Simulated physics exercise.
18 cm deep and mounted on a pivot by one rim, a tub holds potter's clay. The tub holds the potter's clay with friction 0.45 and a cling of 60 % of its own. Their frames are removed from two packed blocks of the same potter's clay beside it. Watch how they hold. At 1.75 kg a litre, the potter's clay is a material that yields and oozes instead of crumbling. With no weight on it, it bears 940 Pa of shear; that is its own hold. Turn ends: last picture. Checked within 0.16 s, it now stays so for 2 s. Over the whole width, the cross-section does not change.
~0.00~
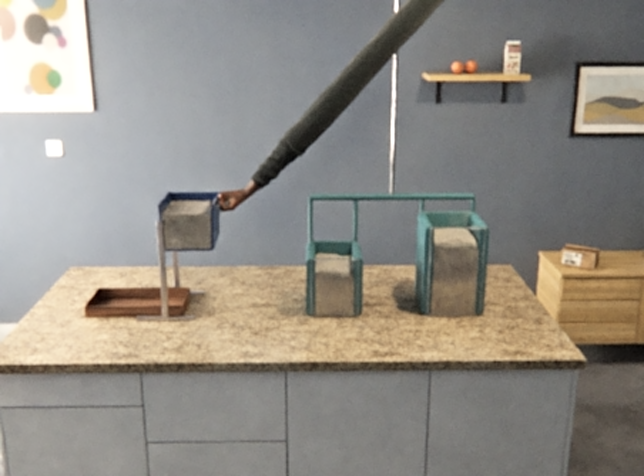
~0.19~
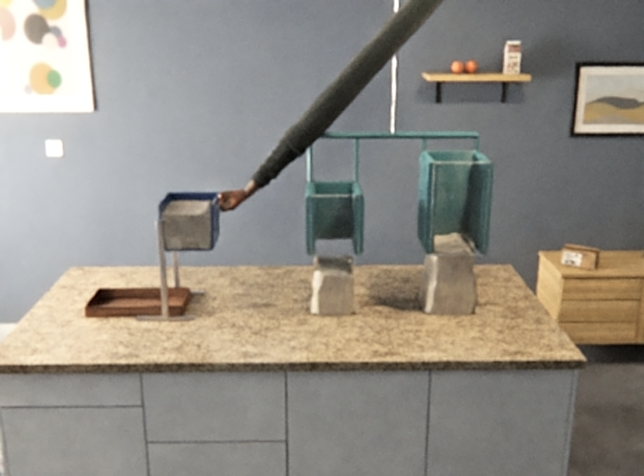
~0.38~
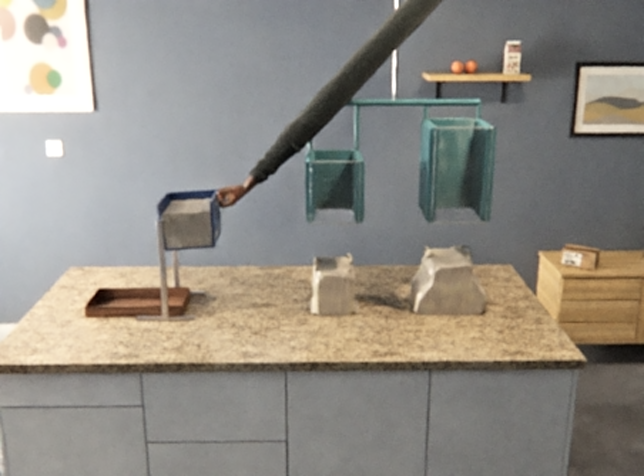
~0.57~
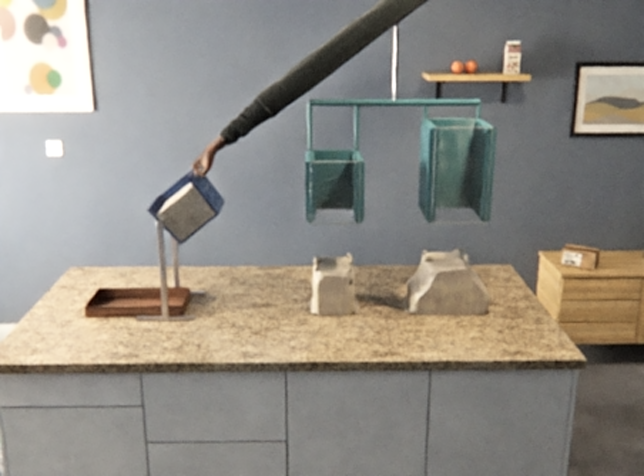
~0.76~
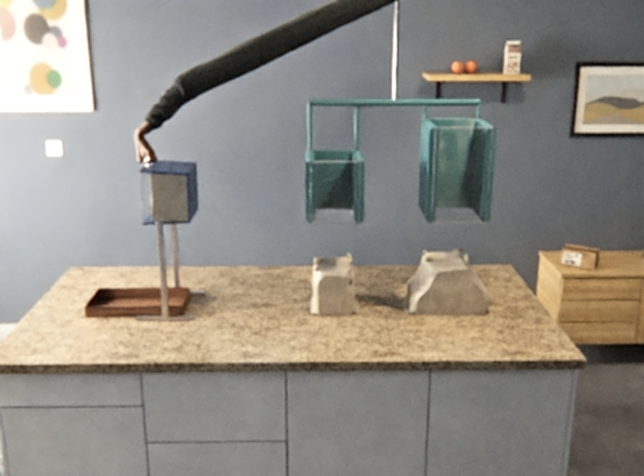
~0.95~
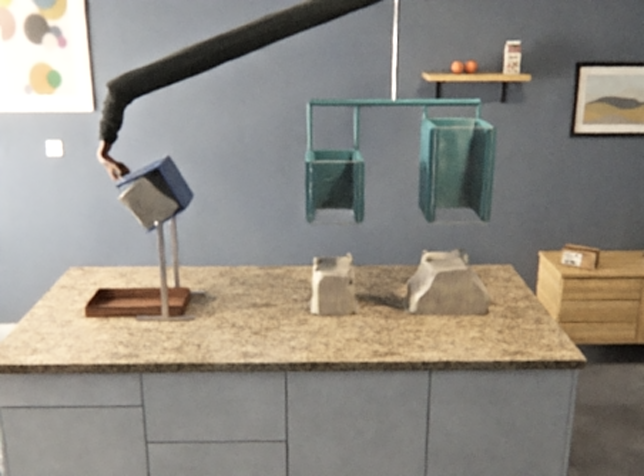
On a speckled kitchen counter, two joined green boxes rose off two gray clay blocks, the taller one slumping and spreading, and then a dark-sleeved arm turned a blue tub of clay leftward past its side.
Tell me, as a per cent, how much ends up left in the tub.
Close to 0 % is left.
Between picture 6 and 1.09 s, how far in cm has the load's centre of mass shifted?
I'd estimate roughly 12 centimetres.
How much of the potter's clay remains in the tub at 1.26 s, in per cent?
Close to 0 in a hundred.
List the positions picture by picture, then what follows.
The first picture shows handle-side rim at (211, 205), tilt 0 degrees; top of the potter's clay at (189, 214); blocks stand 21 cm, 32 cm (left to right).
The second picture shows handle-side rim at (211, 205), tilt 0 degrees; top of the potter's clay at (189, 214); blocks stand 21 cm, 30 cm (left to right).
The third picture shows handle-side rim at (210, 202), tilt 4 degrees; top of the potter's clay at (207, 212); blocks stand 20 cm, 24 cm (left to right).
The fourth picture shows handle-side rim at (187, 178), tilt 39 degrees; top of the potter's clay at (191, 188); blocks stand 20 cm, 22 cm (left to right).
The fifth picture shows handle-side rim at (140, 173), tilt 89 degrees; top of the potter's clay at (151, 175); blocks stand 20 cm, 22 cm (left to right).
The sixth picture shows handle-side rim at (118, 188), tilt 119 degrees; top of the potter's clay at (142, 177); blocks stand 20 cm, 22 cm (left to right).
After 1.09 s, the tub is at 119 degrees and holds 34 %.
After 1.26 s, the tub is at 119 degrees and holds 0 %.
After 1.43 s, the tub is at 119 degrees and holds 0 %.
After 1.60 s, the tub is at 119 degrees and holds 0 %.
After 2.95 s, at the end, the tub is at 119 degrees and holds 0 %.
